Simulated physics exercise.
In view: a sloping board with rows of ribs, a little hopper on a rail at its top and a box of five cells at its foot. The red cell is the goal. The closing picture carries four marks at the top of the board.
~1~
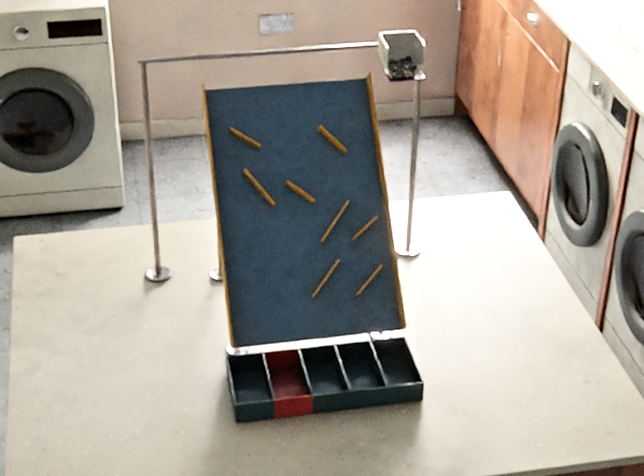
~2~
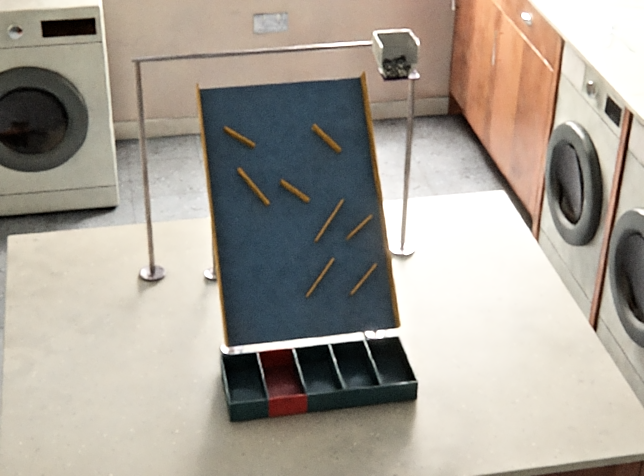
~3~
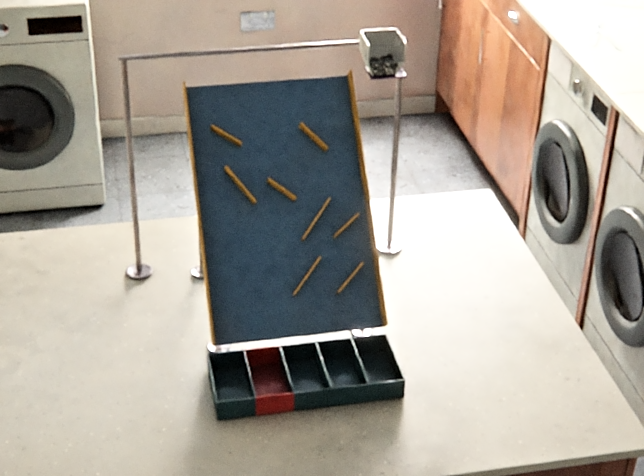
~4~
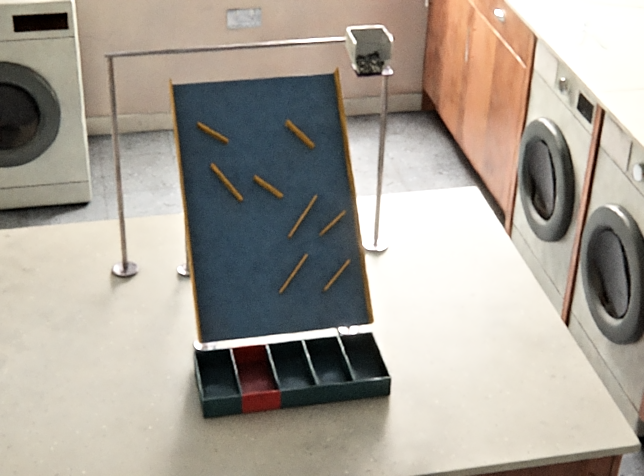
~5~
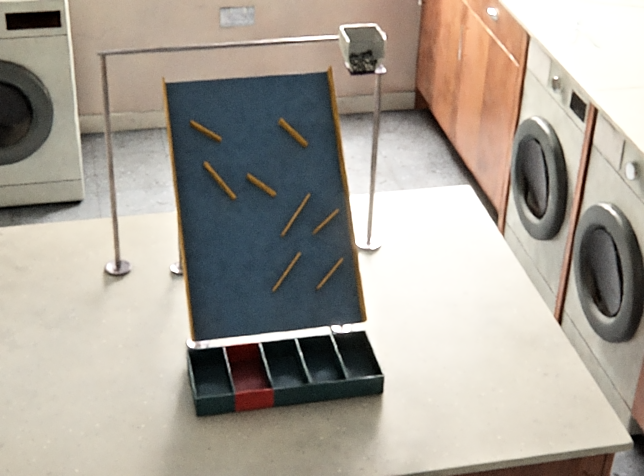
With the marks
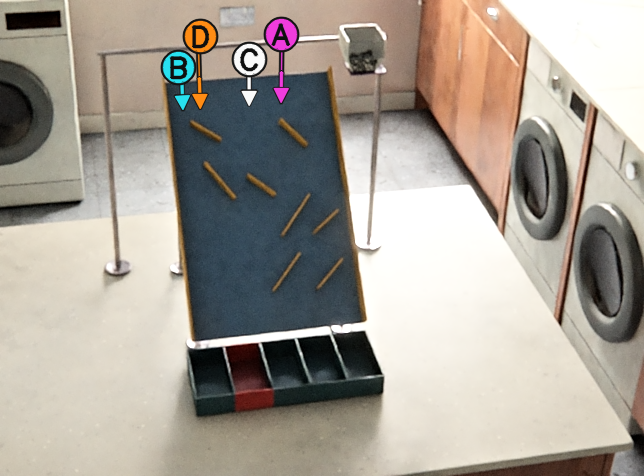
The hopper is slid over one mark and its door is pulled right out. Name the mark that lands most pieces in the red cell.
C works best here.
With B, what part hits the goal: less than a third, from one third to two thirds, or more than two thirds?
It is less than a third.
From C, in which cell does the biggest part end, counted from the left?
The second from the left.
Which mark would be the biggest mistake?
B.
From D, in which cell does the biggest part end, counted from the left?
The second from the left.
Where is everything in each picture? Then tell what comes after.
Hopper at (400, 71), black beans, door shut, in the first frame.
Ribs (225, 127) to (255, 145), (314, 124) to (341, 150), (239, 168) to (269, 203), in the second frame.
Ribs (268, 178) to (296, 198), (303, 238) to (330, 198), (335, 235) to (359, 213), in the third frame.
Ribs (281, 291) to (307, 254), (325, 290) to (350, 260), in the fourth frame.
Red cell at (254, 399), number 2 of 5 from the left, in the fifth frame.
On the marked copy, mark A meets the board at (281, 97); mark B meets the board at (182, 104); mark C meets the board at (249, 100); mark D meets the board at (200, 103).
With A, about a third in the red cell, about half in other cells, a small part held on the board.
With B, about a quarter in the red cell, about two thirds in other cells, a stray few held on the board, a small part outside the box.
With C, most in the red cell, about a quarter in other cells, a stray few outside the box.
With D, about half in the red cell, about a third in other cells, a stray few held on the board, a small part outside the box.
